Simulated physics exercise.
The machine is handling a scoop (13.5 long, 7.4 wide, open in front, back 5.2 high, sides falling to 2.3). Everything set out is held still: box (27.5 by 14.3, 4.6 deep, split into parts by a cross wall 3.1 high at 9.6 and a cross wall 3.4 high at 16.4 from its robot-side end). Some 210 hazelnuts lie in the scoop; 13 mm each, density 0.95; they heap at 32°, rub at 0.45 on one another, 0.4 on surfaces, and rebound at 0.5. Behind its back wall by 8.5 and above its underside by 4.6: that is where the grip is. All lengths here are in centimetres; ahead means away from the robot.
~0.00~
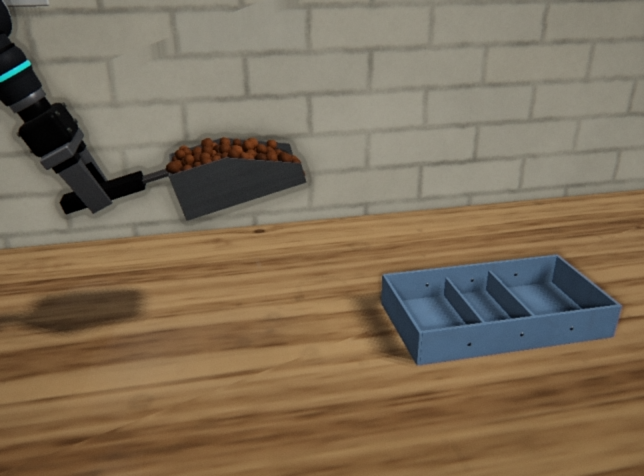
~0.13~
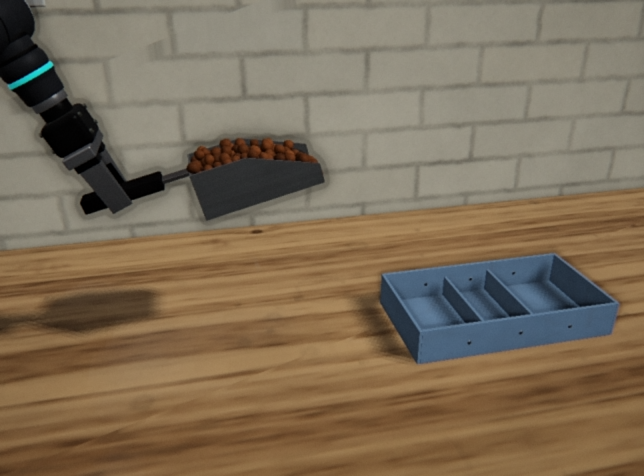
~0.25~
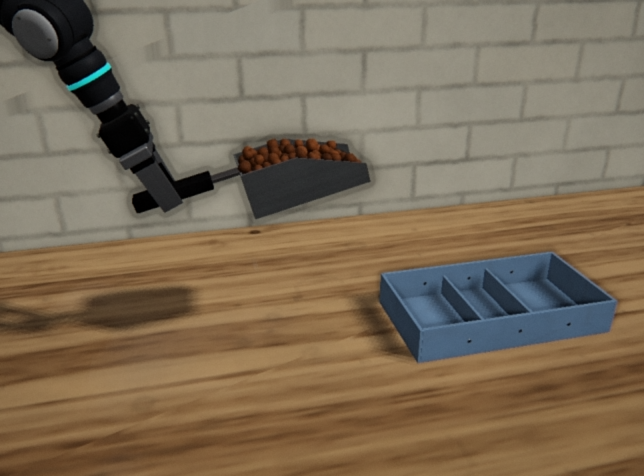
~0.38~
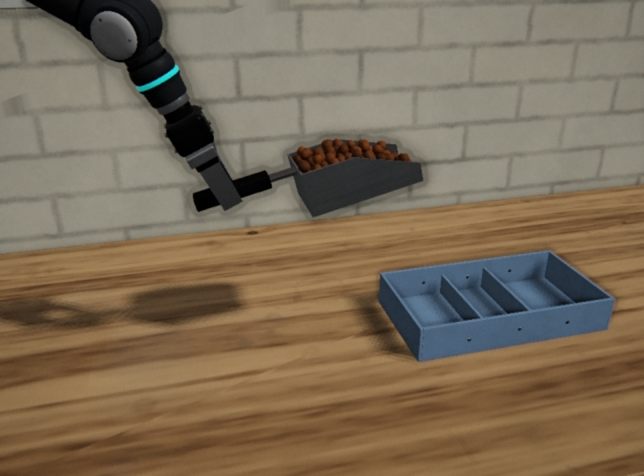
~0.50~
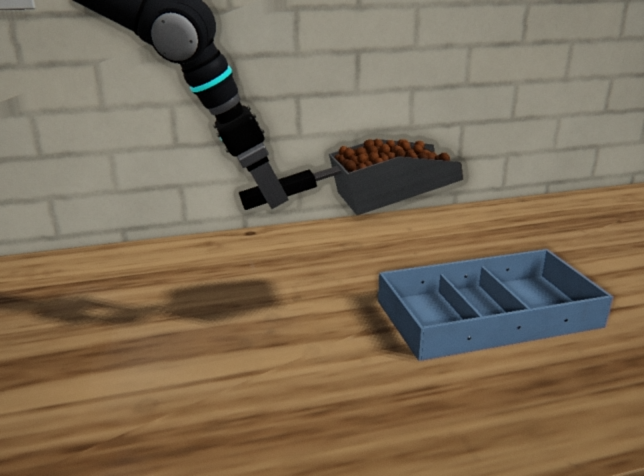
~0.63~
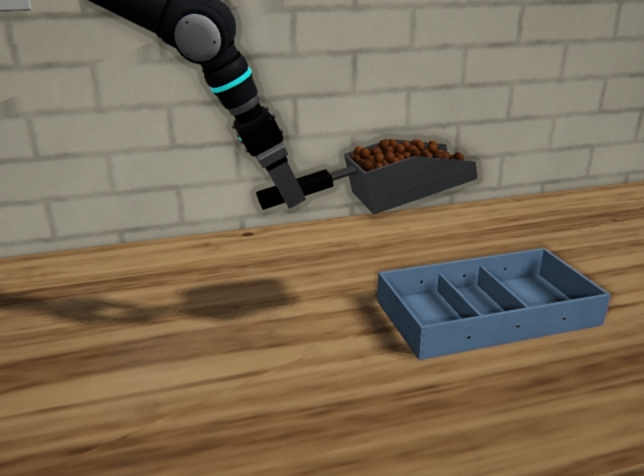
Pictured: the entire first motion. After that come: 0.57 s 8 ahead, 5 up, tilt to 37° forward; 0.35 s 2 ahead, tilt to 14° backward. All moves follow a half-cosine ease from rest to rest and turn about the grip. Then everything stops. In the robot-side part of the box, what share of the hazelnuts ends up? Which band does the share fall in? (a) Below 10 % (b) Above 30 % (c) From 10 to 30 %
The answer is a.
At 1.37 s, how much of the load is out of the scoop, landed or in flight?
I'd put it at some 80 percent.
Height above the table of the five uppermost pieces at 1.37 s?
Height: Around 20 cm.
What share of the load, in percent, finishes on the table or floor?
I'd put it at roughly 20 per cent.
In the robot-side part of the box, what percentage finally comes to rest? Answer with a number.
About 0 per cent.
By 1.00 s, tilted 23° forward, highest piece 23 above the table; 204 on the scoop, 7 in flight or on a rim.
By 1.37 s, tilted 14° forward, highest piece 21 above the table; 114 in the middle part, 42 on the scoop, 30 in the far-side part, 25 in flight or on a rim.
By 1.75 s, tilted 14° backward, highest piece 29 above the table; 112 in the middle part, 48 in the far-side part, 26 on the table or floor, 5 on the scoop, 20 in flight or on a rim.
By 2.80 s, tilted 14° backward, highest piece 26 above the table; 112 in the middle part, 56 in the far-side part, 38 on the table or floor, 5 on the scoop.
Final count, 112 in the middle part, 56 in the far-side part, 38 on the table or floor, 5 on the scoop. That is 0 % in the robot-side part of the box.
